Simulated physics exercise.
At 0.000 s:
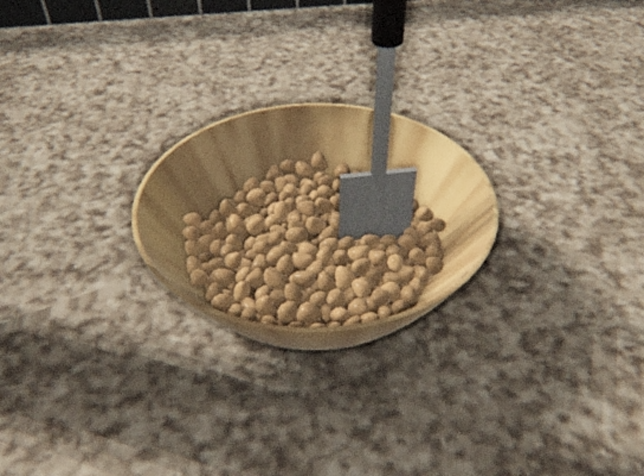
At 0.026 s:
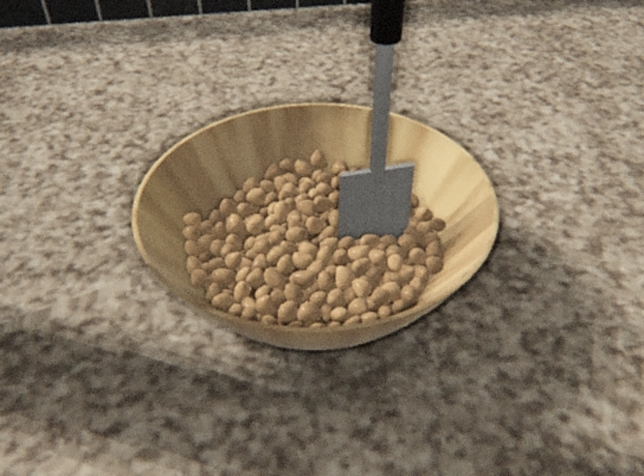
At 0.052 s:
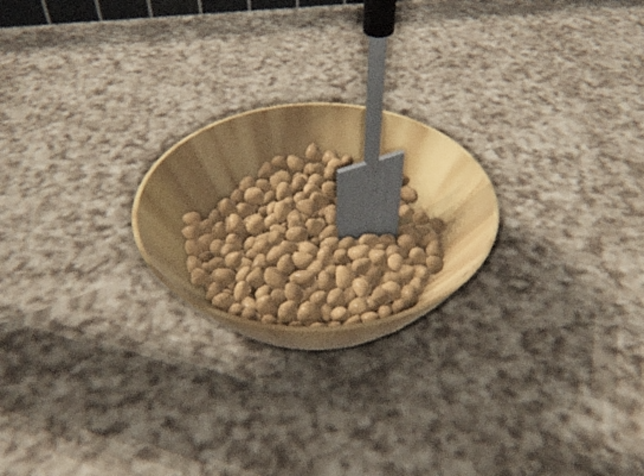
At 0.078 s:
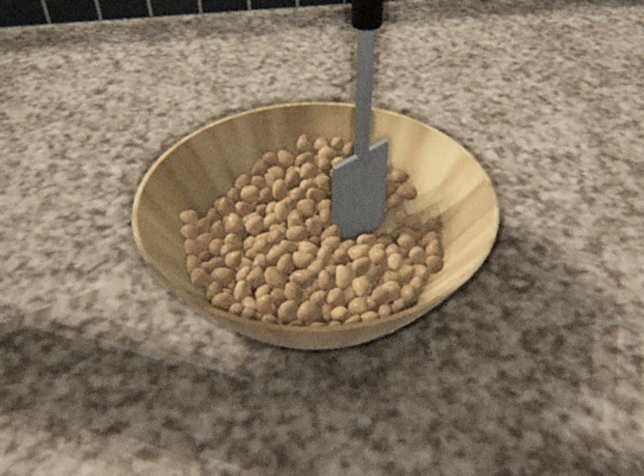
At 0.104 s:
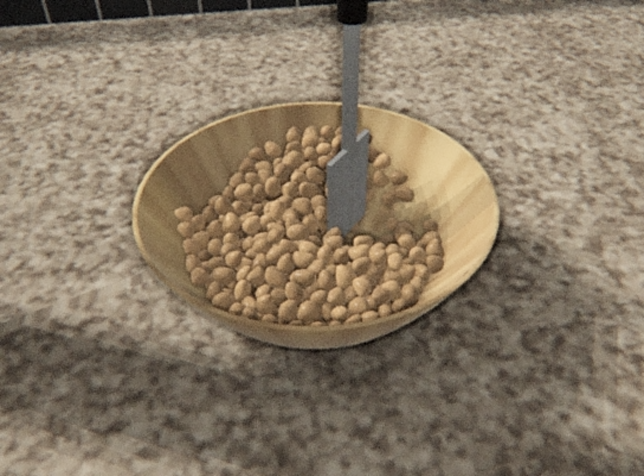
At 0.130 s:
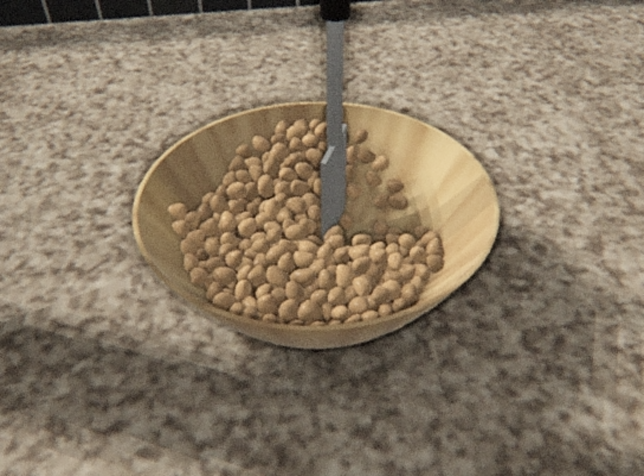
The clip opens on a pale wooden bowl of brown beans on a speckled countertop, a flat grey blade with a black handle standing in them at right. The blade sweeps gradually left while turning edge-on, pushing beans toward the back and left and leaving a cleared patch behind it.
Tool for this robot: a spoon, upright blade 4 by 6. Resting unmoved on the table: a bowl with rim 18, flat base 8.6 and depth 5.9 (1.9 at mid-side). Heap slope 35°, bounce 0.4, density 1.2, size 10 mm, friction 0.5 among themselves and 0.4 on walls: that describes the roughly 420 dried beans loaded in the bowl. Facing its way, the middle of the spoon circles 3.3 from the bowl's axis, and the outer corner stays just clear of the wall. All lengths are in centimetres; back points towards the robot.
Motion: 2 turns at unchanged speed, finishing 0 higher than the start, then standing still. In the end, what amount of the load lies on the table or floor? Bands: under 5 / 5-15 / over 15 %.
5-15 %.
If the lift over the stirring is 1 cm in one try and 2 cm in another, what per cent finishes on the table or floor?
Near 5 in a hundred, then near 0 in a hundred.
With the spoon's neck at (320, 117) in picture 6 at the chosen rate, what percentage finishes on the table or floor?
About 10 per cent.
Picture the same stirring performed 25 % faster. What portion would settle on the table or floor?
Then roughly 10 %.
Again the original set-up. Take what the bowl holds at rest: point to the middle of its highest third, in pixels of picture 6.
I'd say close to (388, 184).
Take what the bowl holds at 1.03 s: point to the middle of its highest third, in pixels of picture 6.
In the last picture it sits around (271, 294).
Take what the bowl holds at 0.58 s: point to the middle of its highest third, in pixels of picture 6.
Around (425, 225).
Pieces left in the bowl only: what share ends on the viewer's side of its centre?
About 40 per cent.
After 0.58 s, 321° round, highest piece 7 above the table; 409 in the bowl, 5 on the table or floor, 2 in flight or on the tool.
After 1.03 s, 219° round, highest piece 7 above the table; 399 in the bowl, 14 on the table or floor, 3 in flight or on the tool.
After 1.45 s, 0° round, highest piece 7 above the table; 385 in the bowl, 31 on the table or floor.
After 2.15 s, 0° round, highest piece 7 above the table; 385 in the bowl, 31 on the table or floor.
In the end, 385 in the bowl, 31 on the table or floor. That is 7 % on the table or floor.
